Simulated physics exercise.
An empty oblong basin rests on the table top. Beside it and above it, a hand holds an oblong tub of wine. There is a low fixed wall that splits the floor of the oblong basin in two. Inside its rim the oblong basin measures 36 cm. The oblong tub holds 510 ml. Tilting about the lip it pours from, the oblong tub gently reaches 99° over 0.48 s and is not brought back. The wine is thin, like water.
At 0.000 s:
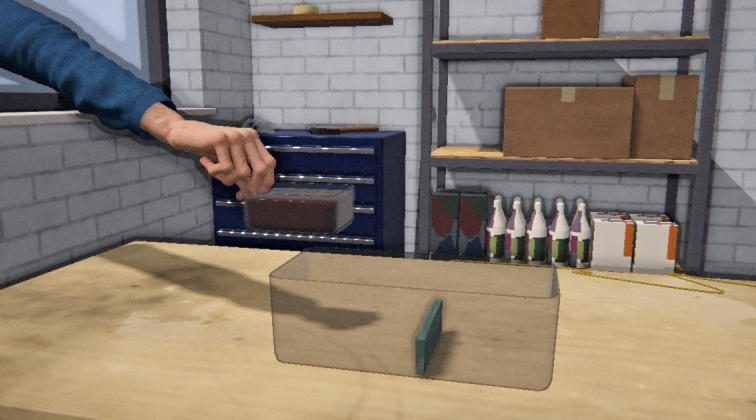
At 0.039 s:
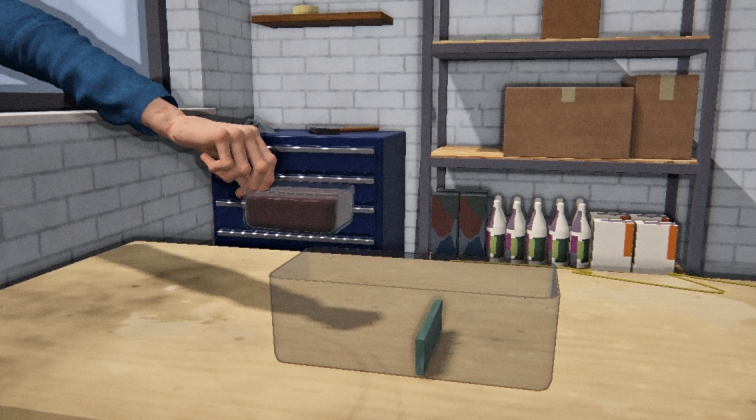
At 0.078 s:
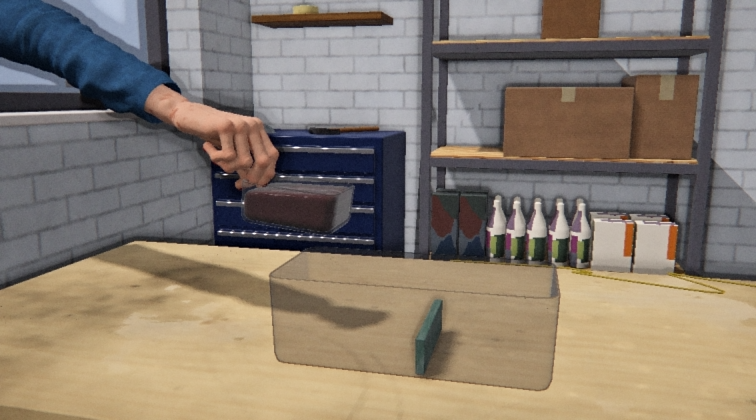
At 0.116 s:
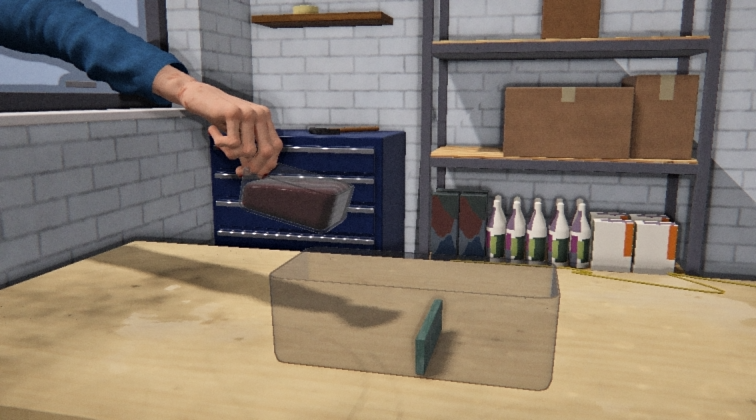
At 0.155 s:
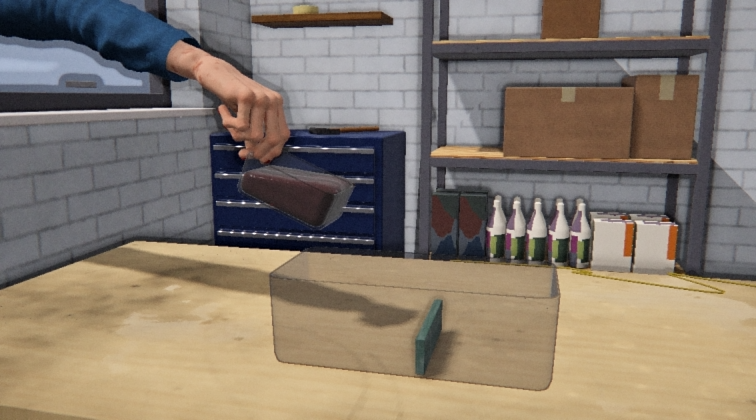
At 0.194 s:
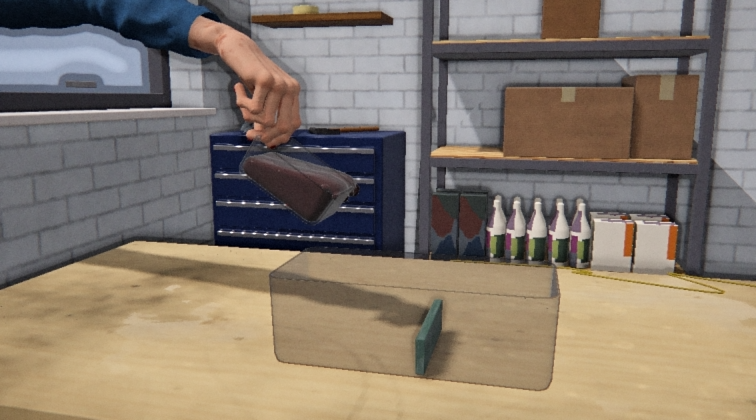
A hand in a blue sleeve, reaching in from the upper left, gradually tilts a small clear tub of dark reddish-brown liquid, its right end dipping as its left end rises. Below it, a see-through oblong basin with a short green upright wall inside rests on a pale wooden table. The steady, level view faces a white-brick workshop with a blue drawer cabinet, shelved cardboard boxes and bottles behind.
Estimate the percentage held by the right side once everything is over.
I would say 47 per cent.
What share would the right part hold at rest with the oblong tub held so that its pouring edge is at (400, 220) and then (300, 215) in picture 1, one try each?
Try 1: Approx. 80 %; try 2: Approx. 10 %.
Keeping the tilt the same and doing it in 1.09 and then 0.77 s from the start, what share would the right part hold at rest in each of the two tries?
Respectively 15 and 35 %.
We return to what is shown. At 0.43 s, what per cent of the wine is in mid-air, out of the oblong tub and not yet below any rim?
It comes to about 60 percent.
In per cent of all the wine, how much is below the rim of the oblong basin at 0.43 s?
Near 18 in a hundred.
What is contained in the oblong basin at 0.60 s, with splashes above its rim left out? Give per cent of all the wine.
Some 90 percent.
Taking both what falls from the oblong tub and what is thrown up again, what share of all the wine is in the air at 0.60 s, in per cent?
In-air share: About 8 %.
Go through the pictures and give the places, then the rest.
The first picture shows tilt 0°; pouring edge (346, 192); surface from (260, 193) to (346, 197); the oblong basin's rim runs from (290, 262) to (557, 280); the wall's top is at (430, 319).
The second picture shows tilt 2°; pouring edge (346, 192); surface from (260, 191) to (346, 195).
The third picture shows tilt 6°; pouring edge (346, 192); surface from (258, 188) to (345, 191).
The fourth picture shows tilt 14°; pouring edge (345, 192); surface from (257, 180) to (346, 187).
The fifth picture shows tilt 23°; pouring edge (345, 192); surface from (257, 169) to (347, 187); 3 per cent is over the edge.
The sixth picture shows tilt 35°; pouring edge (344, 192); surface from (259, 155) to (334, 176); 7 per cent is over the edge.
By 0.43 s the tilt is 96° and 21 per cent is still to pour, 18 is left of the wall and 0 right of it.
By 0.60 s the tilt is 99° and 3 per cent is still to pour, 36 is left of the wall and 53 right of it.
By 0.78 s the tilt is 99° and 0 per cent is still to pour, 45 is left of the wall and 46 right of it.
By 0.98 s the tilt is 99° and 0 per cent is still to pour, 50 is left of the wall and 47 right of it.
At rest 50 per cent lies left of the wall, 47 right of it and 3 outside.
